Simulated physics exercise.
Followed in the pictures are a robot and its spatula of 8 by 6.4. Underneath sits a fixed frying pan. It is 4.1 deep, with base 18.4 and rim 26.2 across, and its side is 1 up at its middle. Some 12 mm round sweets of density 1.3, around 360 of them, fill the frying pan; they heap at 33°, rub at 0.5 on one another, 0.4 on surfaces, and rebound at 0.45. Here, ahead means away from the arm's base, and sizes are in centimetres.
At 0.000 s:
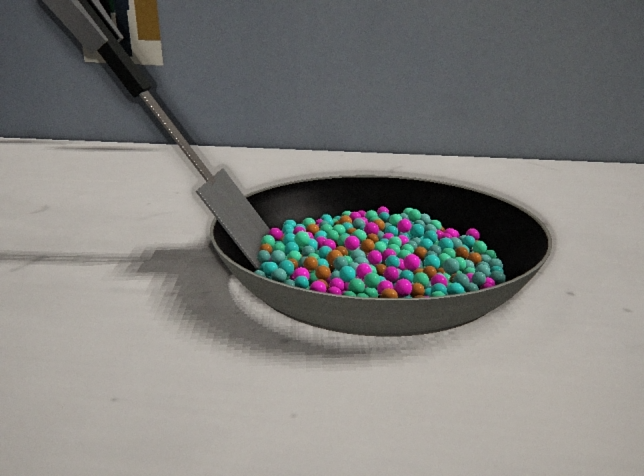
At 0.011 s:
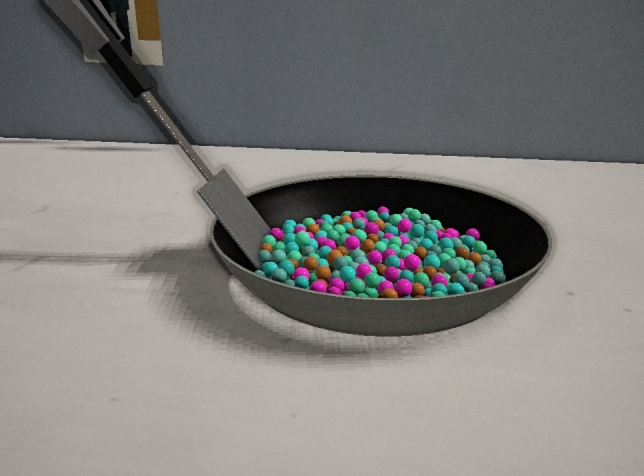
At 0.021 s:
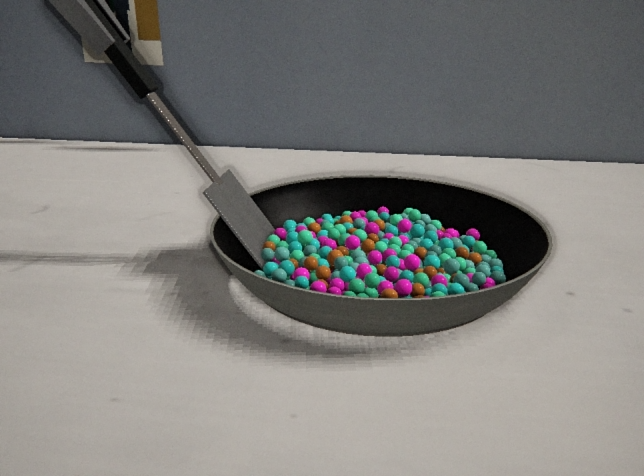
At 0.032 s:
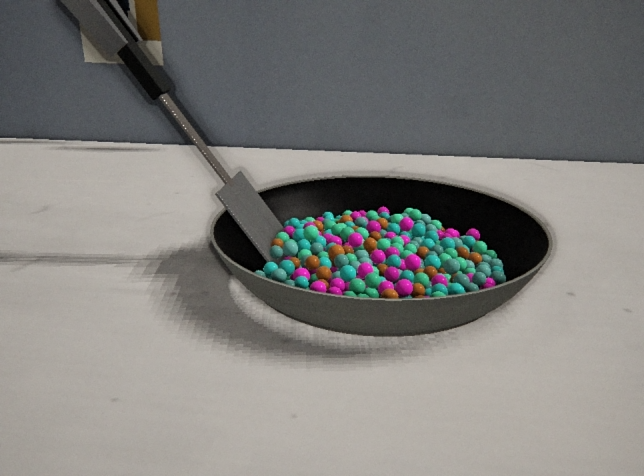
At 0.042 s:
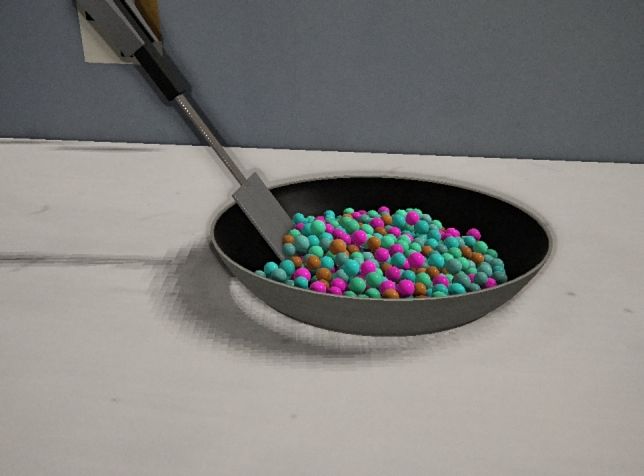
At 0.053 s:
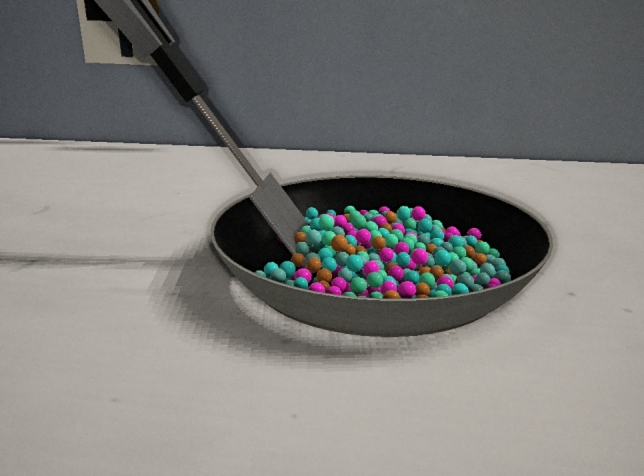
In the video, a spatula on a robot arm rests at the left side of a dark frying pan heaped with teal, magenta and orange balls, then slides slowly a short way right, pushing nearby balls while the pan stays still.
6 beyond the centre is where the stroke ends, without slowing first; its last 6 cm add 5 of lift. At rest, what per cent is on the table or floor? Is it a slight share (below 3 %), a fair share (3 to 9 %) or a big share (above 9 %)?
It is a big share.
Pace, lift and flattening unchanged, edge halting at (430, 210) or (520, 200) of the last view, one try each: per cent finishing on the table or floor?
10 % and 20 %.
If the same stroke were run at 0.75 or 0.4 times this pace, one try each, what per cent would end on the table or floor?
Some 10 and 0 per cent.
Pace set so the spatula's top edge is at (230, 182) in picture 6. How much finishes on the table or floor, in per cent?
Share: Roughly 0 %.
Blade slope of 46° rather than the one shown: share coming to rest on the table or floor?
Around 15 in a hundred.
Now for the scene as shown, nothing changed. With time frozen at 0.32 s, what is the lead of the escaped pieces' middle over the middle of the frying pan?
It sits close to 30 cm ahead of the middle.
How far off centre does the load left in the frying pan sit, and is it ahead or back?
I'd put it at roughly 3.5 cm toward the front.
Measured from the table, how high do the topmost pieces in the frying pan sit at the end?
Height at the end: Around 4.0 cm.
After 0.08 s, sloping 54°, highest piece 7 above the table; 365 in the frying pan.
After 0.11 s, sloping 54°, highest piece 9 above the table; 364 in the frying pan, 1 on the blade or in flight.
After 0.32 s, sloping 54°, highest piece 9 above the table; 320 in the frying pan, 35 on the table or floor, 10 on the blade or in flight.
After 1.37 s, sloping 54°, highest piece 3 above the table; 320 in the frying pan, 45 on the table or floor.
In the end, 320 in the frying pan, 45 on the table or floor. That is 12 % on the table or floor.
